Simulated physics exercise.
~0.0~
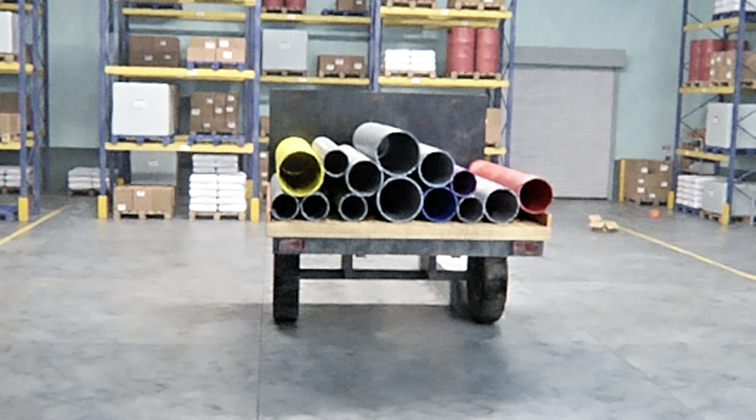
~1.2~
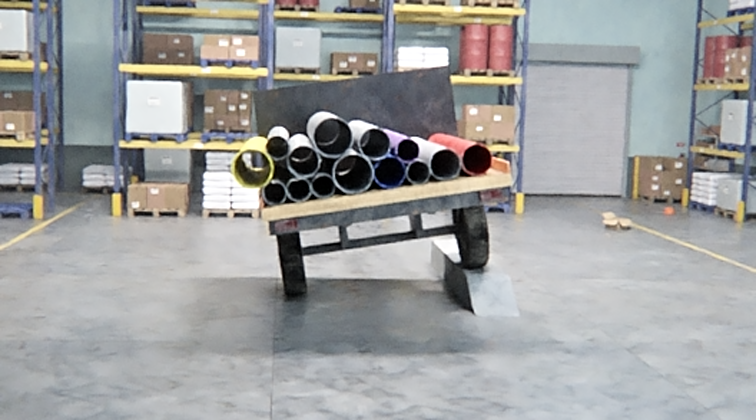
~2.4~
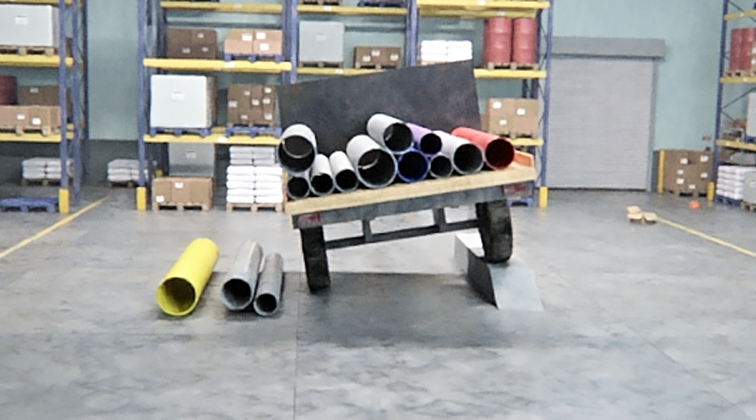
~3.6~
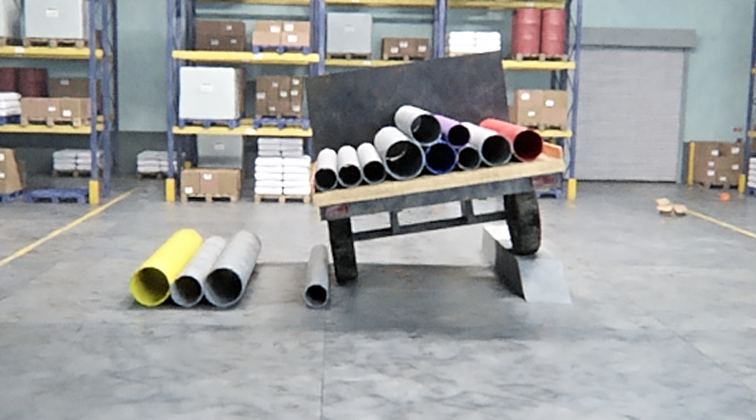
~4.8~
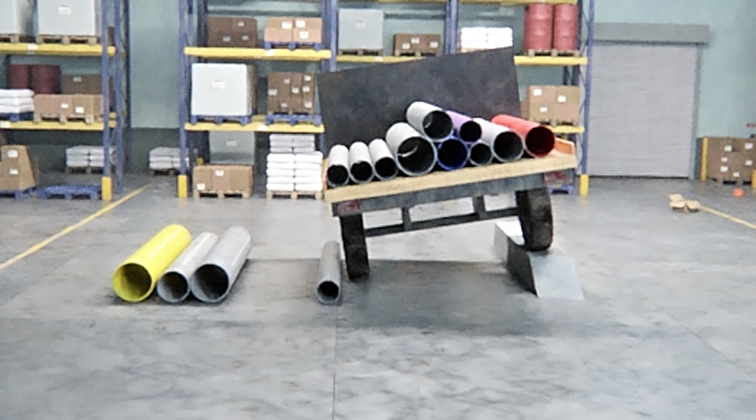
In this clip, a flat trailer stacked with plastic pipes tilts as its right wheel mounts a ramp-like block in a warehouse, and the yellow pipe and three grey ones drop off the left side onto the floor, while the red, blue and purple pipes stay on the leaning deck.
